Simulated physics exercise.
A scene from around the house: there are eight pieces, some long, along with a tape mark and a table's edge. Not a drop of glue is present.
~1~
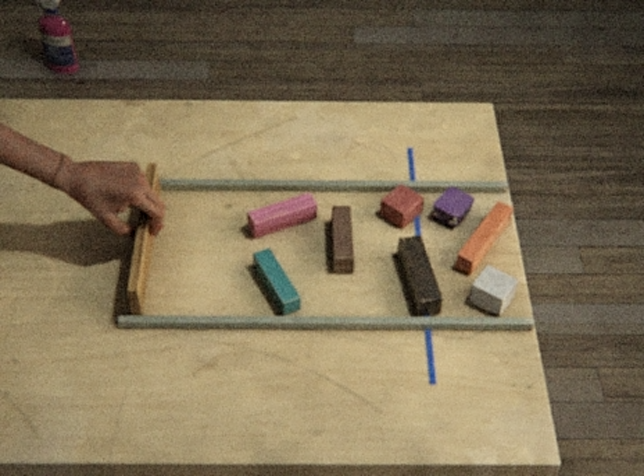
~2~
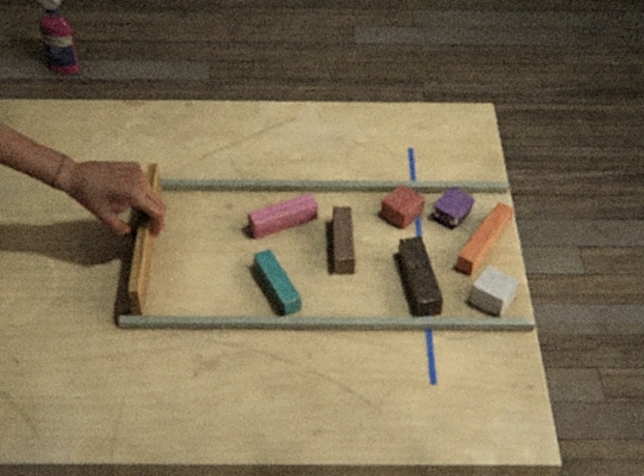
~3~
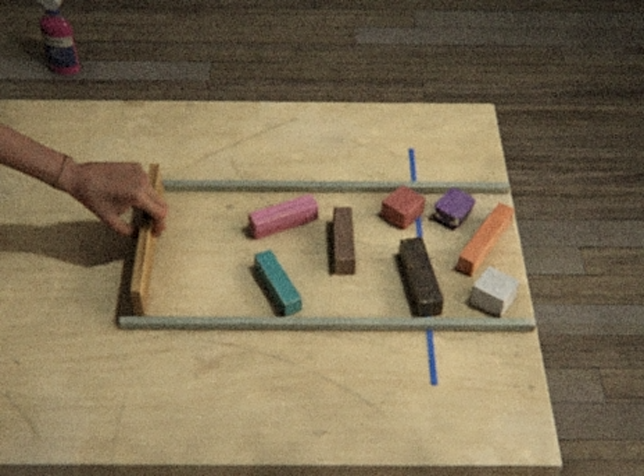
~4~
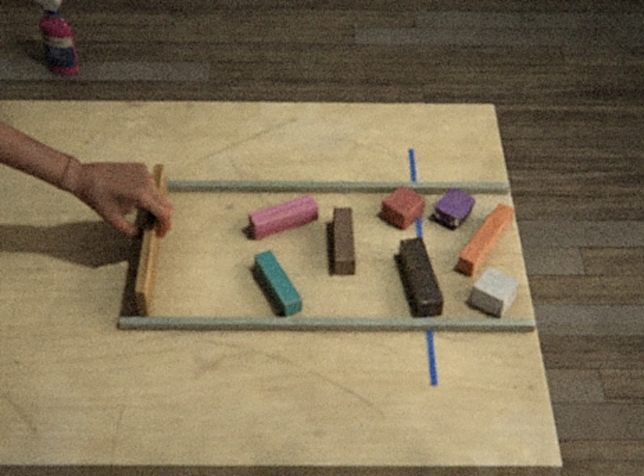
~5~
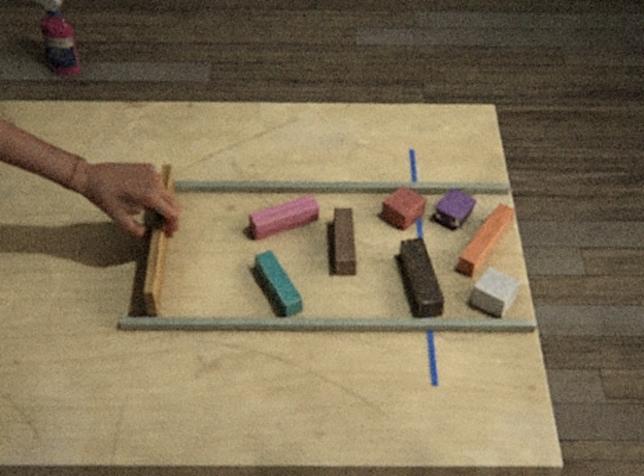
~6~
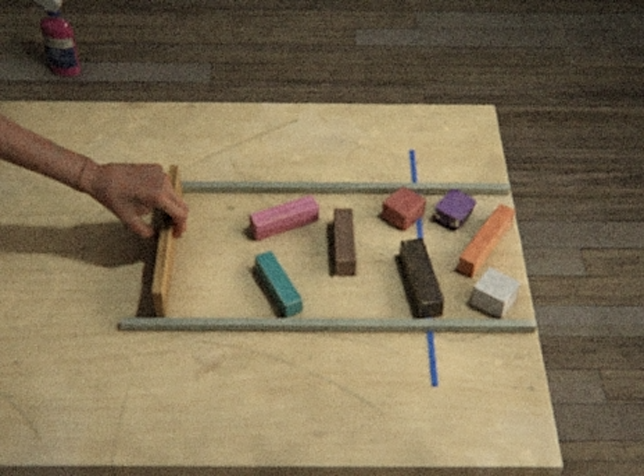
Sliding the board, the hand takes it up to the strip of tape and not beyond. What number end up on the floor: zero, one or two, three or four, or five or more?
Expect no piece at all to go down.
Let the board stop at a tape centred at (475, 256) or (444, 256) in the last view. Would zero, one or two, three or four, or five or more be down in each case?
Falls: Either three or four, then one to two.
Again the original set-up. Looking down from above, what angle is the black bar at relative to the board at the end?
About 25°.
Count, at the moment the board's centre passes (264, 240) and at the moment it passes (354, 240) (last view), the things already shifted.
First 2, then 4.
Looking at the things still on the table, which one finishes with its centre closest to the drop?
It's the orange bar.
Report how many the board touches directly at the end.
That number would be 2.
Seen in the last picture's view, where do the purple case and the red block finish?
Purple case at (485, 207), red block at (452, 208).
Early on, none off yet; orange bar at rest near (487, 239); white block at rest near (495, 293); purple case at rest near (455, 211).
Finally, the number that fall off is zero.
